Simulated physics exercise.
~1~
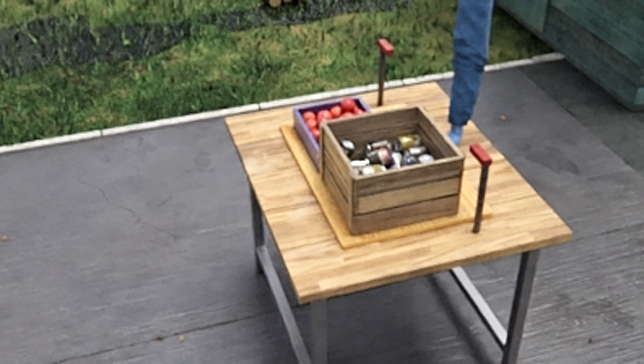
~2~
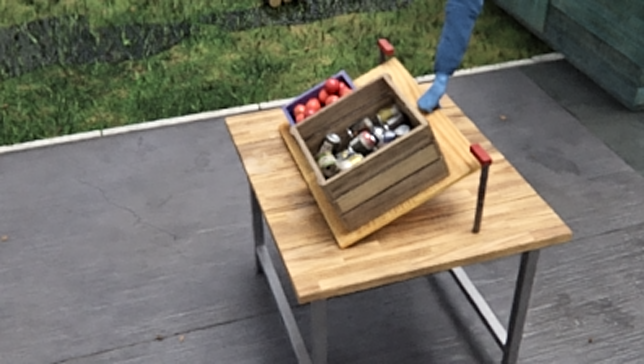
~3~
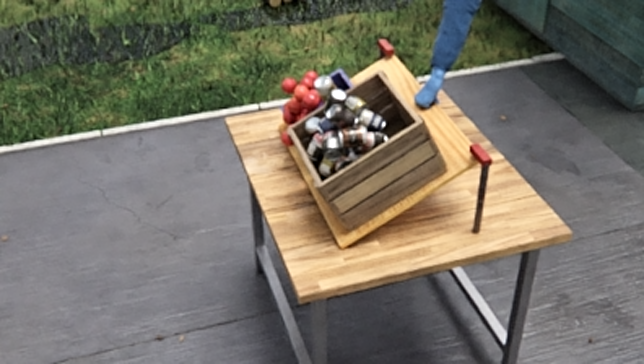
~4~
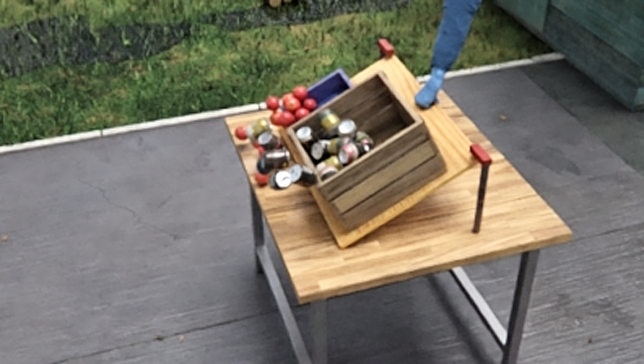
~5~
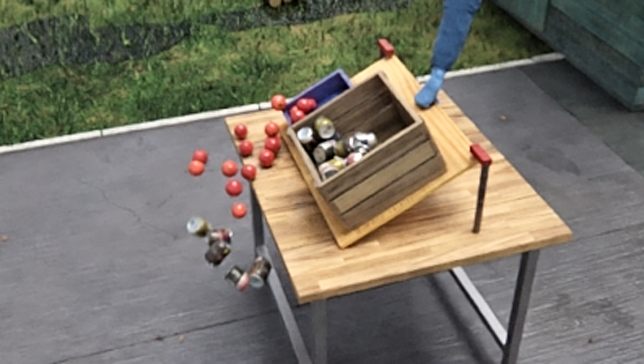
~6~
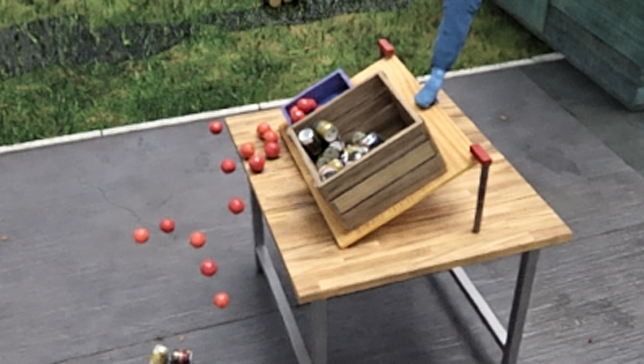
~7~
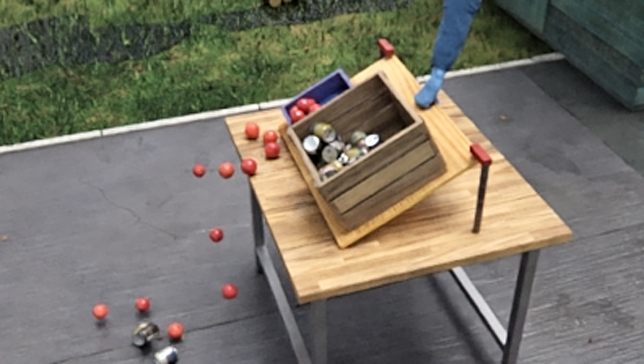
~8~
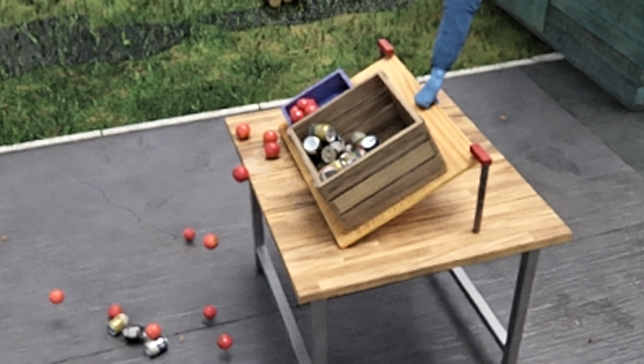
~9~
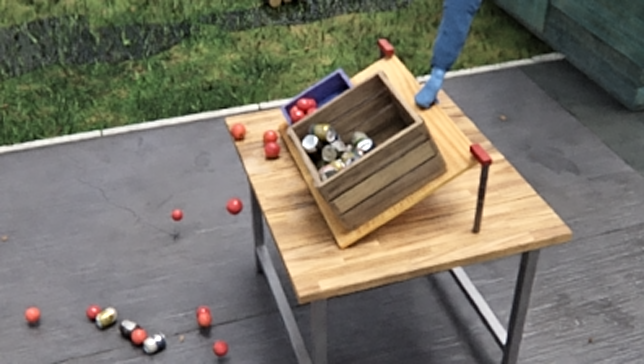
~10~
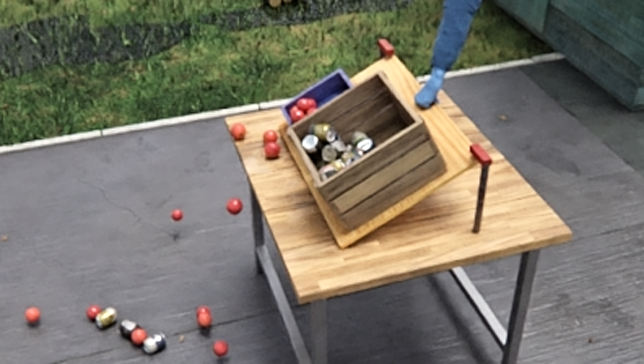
A gloved hand tipped up a hinged board holding a wooden basket of cans and a blue basket of tomatoes, and some of both spilled left off the table onto the floor, while many cans and some tomatoes stayed in their baskets.
